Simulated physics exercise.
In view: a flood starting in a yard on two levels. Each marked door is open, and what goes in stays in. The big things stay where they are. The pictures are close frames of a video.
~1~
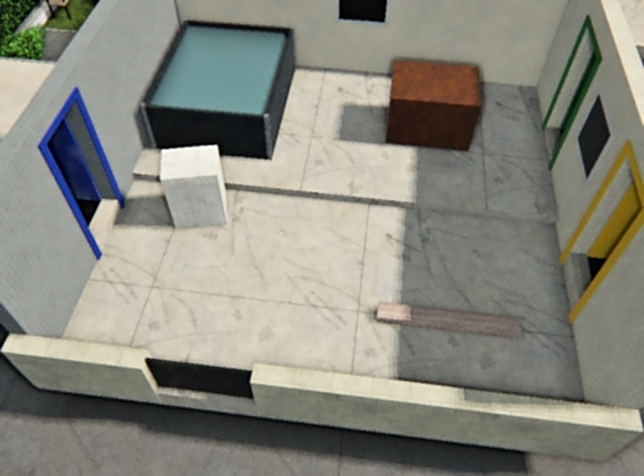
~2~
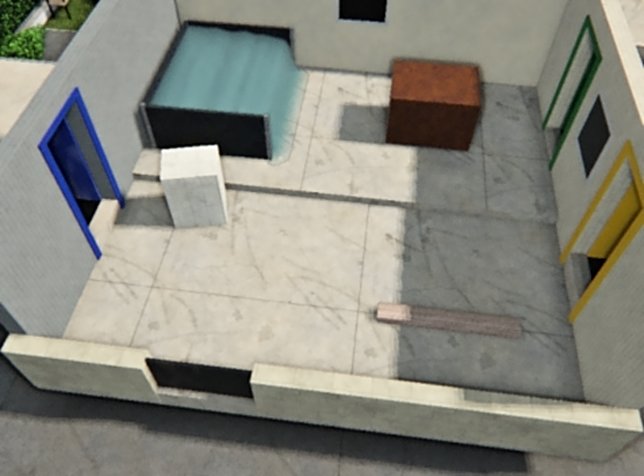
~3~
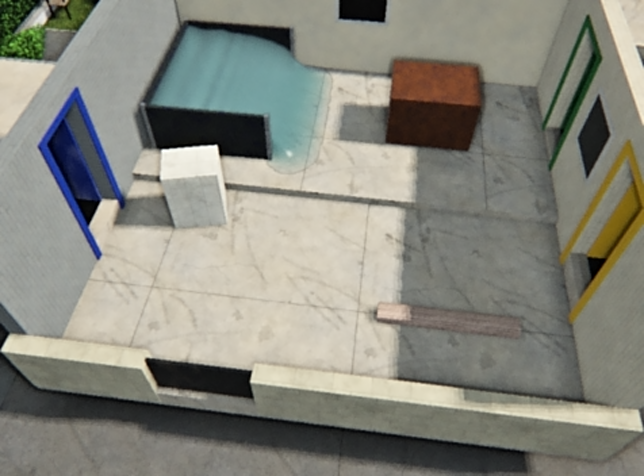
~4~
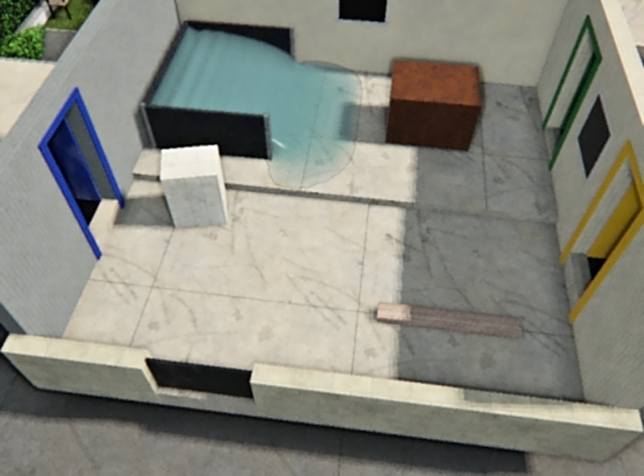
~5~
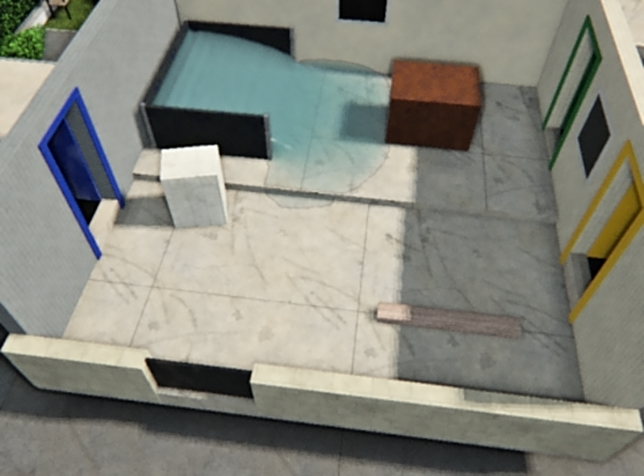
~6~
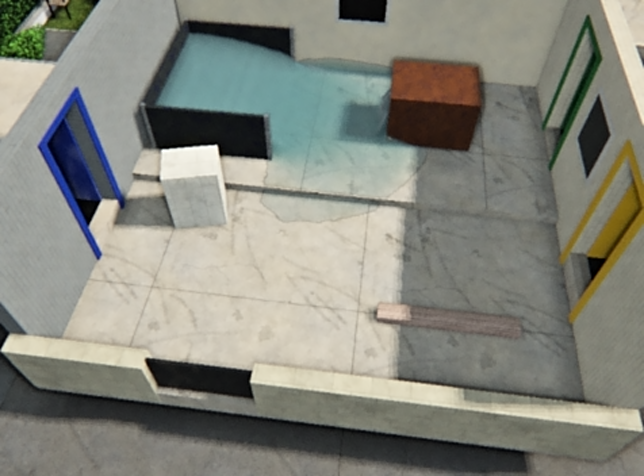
In a walled yard on two levels, water pours from an open-sided tank, spreading past a rust-brown block and over the step.
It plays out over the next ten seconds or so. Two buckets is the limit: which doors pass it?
In the end: The green door floods; the blue door holds within the limit; the yellow door holds within the limit.
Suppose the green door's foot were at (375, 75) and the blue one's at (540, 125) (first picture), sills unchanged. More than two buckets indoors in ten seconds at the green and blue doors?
Then: The green door floods, the blue door floods.
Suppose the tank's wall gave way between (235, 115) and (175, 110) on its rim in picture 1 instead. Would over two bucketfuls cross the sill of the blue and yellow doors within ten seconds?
My reading: The blue one floods, the yellow one lets less in.
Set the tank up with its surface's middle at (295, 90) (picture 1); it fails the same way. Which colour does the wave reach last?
It is the blue-painted one.
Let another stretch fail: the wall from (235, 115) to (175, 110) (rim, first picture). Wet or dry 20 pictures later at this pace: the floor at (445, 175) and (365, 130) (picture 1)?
One after the other: No water, not flooded.
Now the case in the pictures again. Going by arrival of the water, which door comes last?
The blue one.
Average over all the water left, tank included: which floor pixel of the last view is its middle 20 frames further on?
Around (407, 167).
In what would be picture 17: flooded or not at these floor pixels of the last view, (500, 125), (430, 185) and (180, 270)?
In turn: Flooded, under water, dry.
A moment on, water covers 40 % of the floor; the green door not reached, the blue door not reached, the yellow door not reached.
Next, water covers 55 % of the floor; the green door wet at the sill, nothing in, the blue door not reached, the yellow door wet at the sill, nothing in.
Then, water covers 65 % of the floor; the green door over two buckets in, the blue door not reached, the yellow door wet at the sill, nothing in.
Later, water covers 90 % of the floor; the green door over two buckets in, the blue door not reached, the yellow door wet at the sill, nothing in.
In the end, water covers 95 % of the floor; the green door over two buckets in, the blue door wet at the sill, nothing in, the yellow door wet at the sill, nothing in.
